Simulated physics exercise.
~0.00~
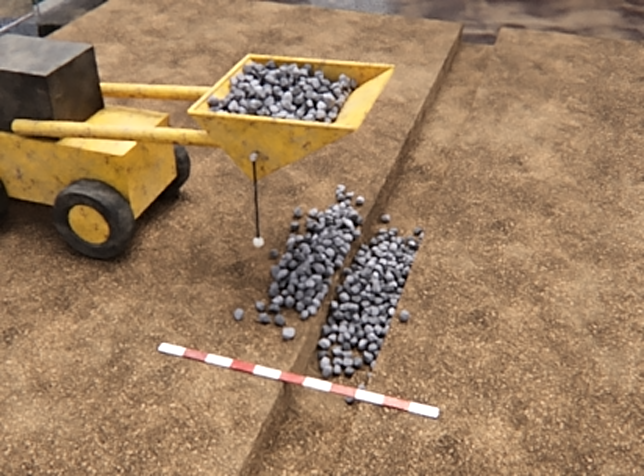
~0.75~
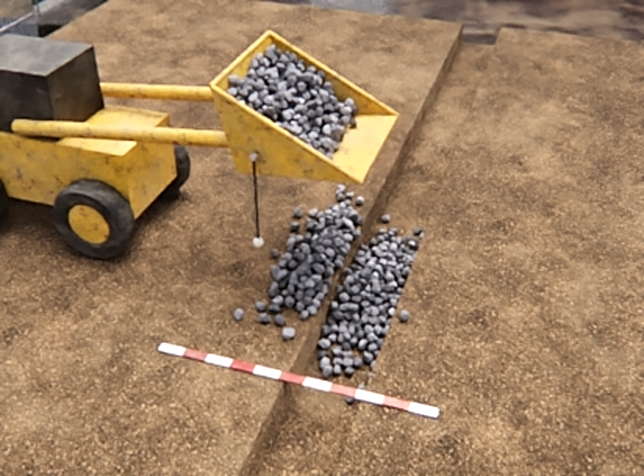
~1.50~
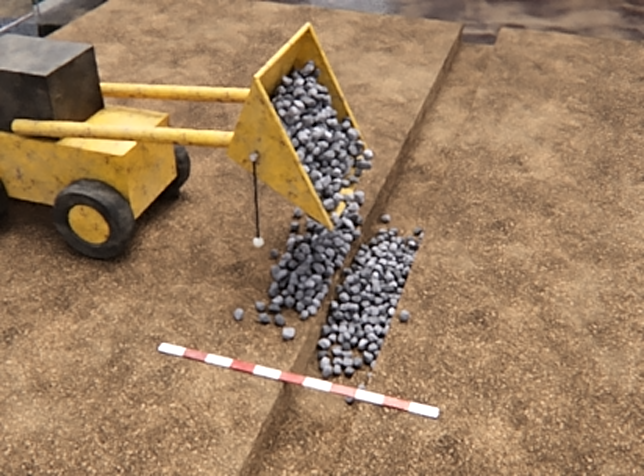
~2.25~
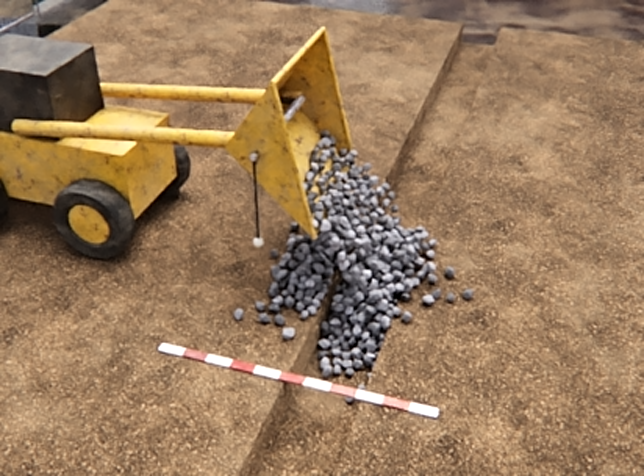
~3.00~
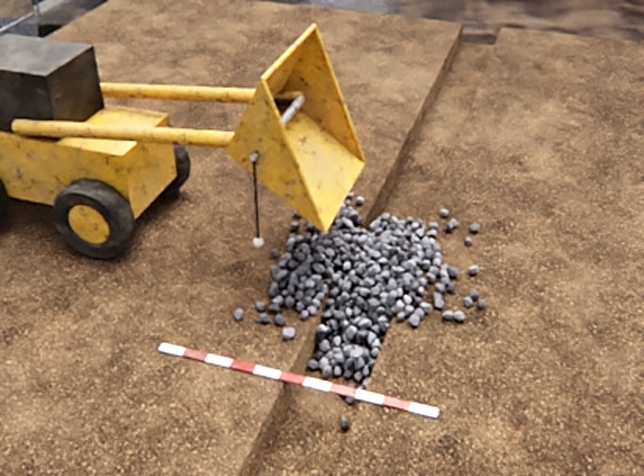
A yellow loader tips its bucket forward and empties grey stones over the trench below.
